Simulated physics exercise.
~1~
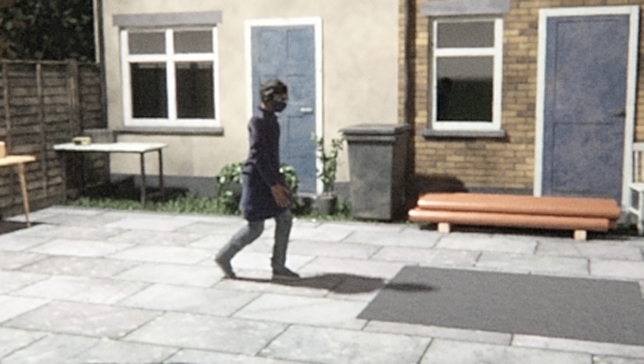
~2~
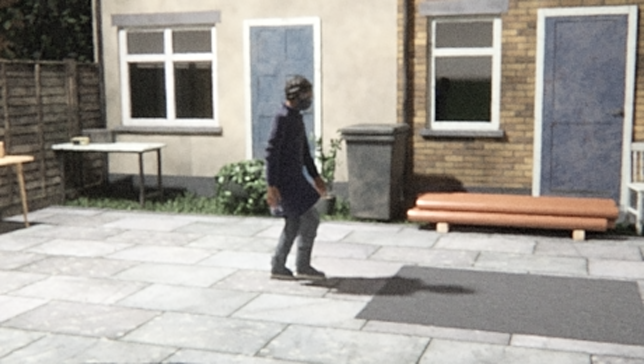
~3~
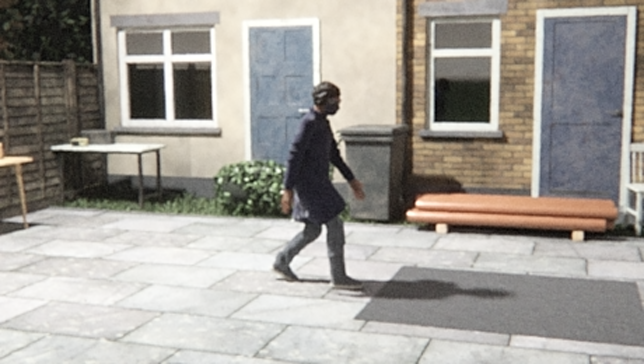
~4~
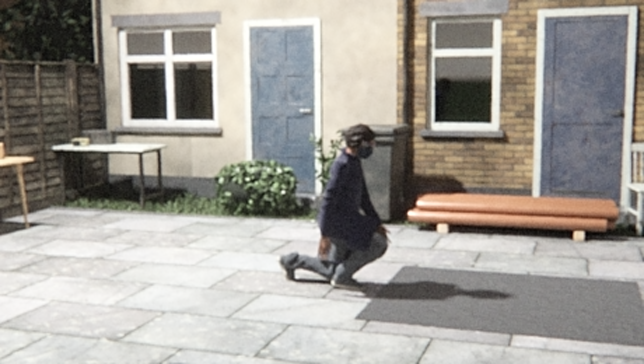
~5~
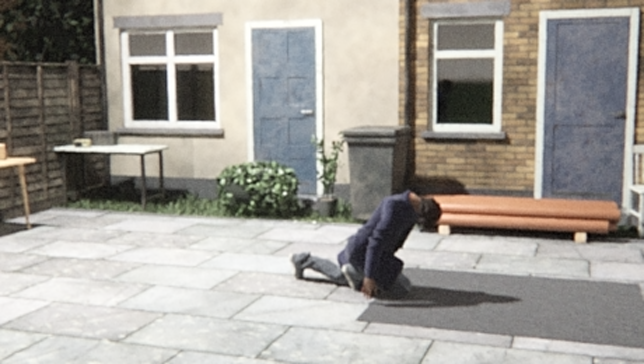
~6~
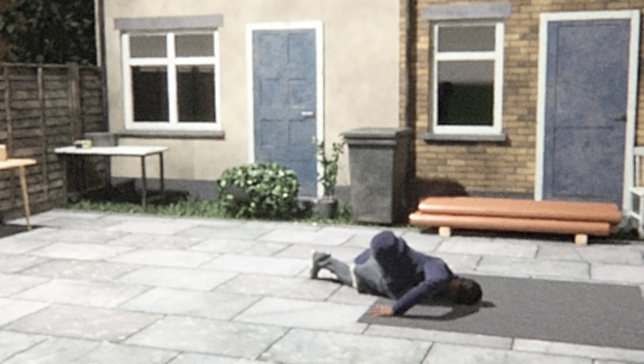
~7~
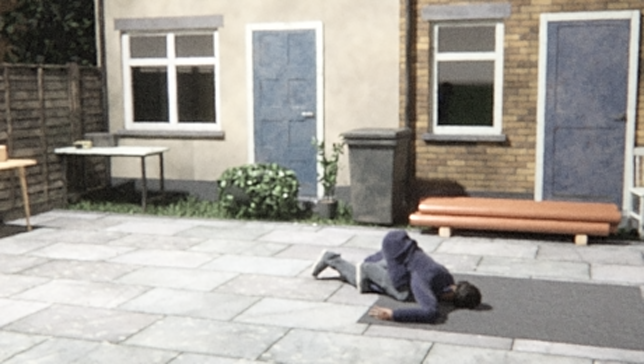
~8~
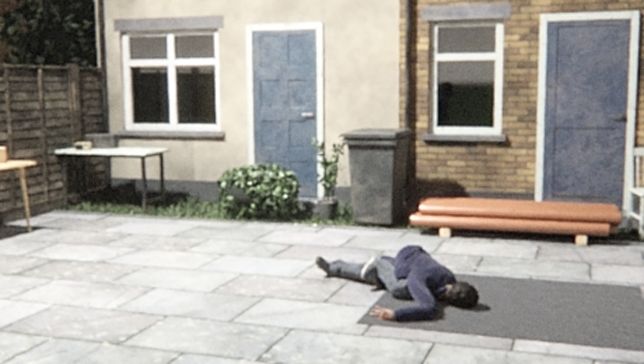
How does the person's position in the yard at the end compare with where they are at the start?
At the start the person is upright on the paving, to the left of the black mat. By the end they are farther right and down on the ground, lying across the mat's near edge with the head and chest over the mat.
